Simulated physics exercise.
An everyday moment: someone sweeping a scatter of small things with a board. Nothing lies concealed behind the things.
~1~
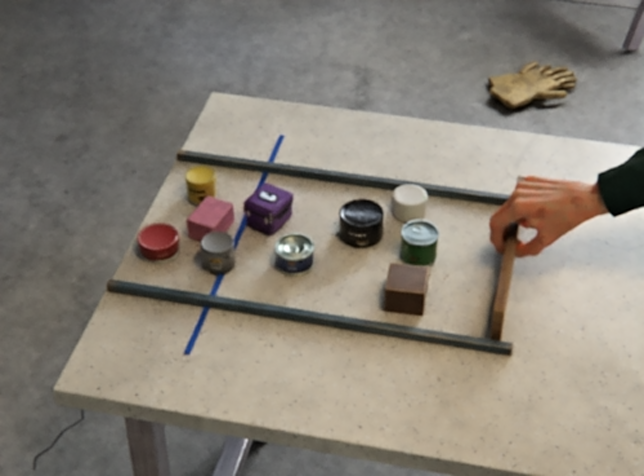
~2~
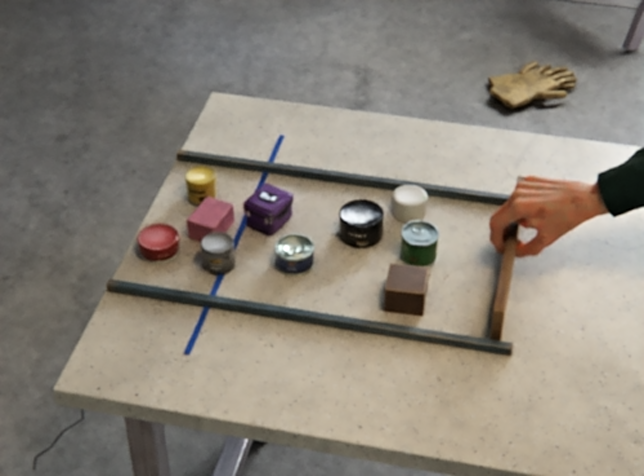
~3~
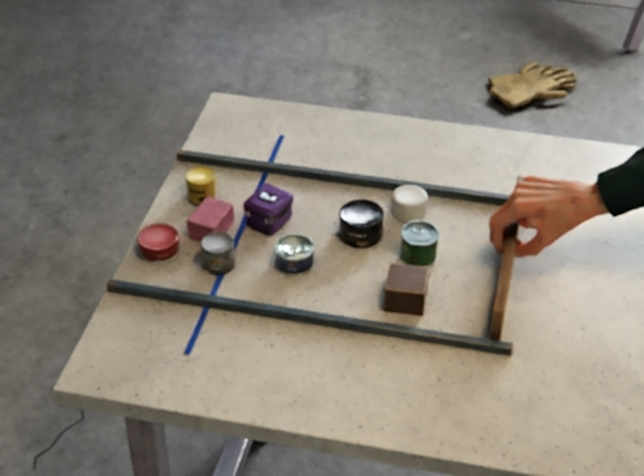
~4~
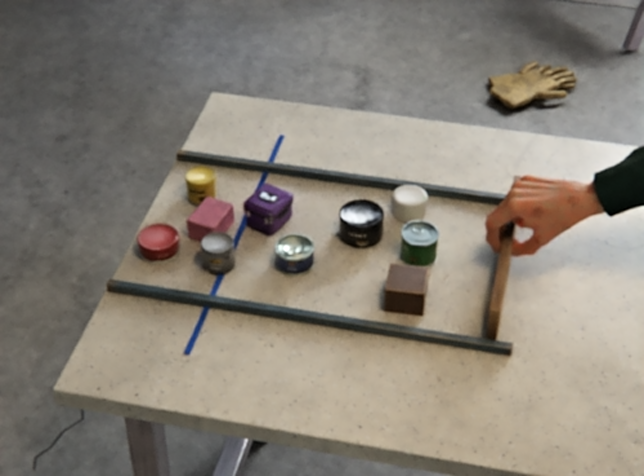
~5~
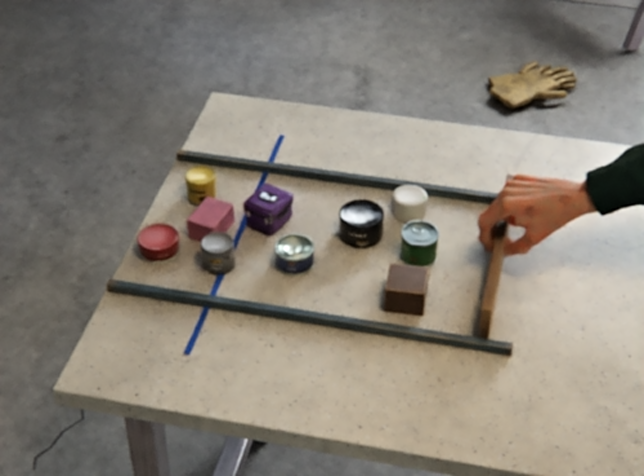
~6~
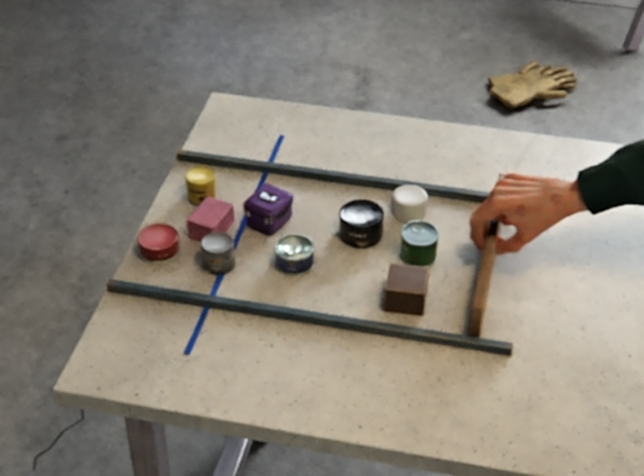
A hand held a wooden board upright at the right of some scattered small tins, pots and blocks, then slid it slightly left between two dark rails, while the scattered things stayed still.
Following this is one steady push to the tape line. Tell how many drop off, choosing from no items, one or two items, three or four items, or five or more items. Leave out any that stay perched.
No items drop off.
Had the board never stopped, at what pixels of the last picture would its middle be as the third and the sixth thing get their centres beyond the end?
At (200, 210) for the third, at (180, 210) for the sixth.
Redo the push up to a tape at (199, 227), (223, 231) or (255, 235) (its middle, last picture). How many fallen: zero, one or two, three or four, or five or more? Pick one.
In turn: 1 or 2, 1 or 2, not one.
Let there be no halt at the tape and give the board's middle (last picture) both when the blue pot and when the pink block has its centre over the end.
The middle is at (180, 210) when it's the blue pot, and at (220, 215) when it's the pink block.
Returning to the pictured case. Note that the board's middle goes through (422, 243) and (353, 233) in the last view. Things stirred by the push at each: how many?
I make it 2 at the first spot and 5 at the other.
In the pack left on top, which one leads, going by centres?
Foremost is the red tin.
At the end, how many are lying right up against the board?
Contact count: 4.
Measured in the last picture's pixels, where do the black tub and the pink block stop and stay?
About (231, 192), and the other about (161, 217).
A little later, none off yet; red tin at rest near (159, 244); yellow pot at rest near (202, 186); pink block at rest near (211, 221).
When it is over, the number that fall off is zero.
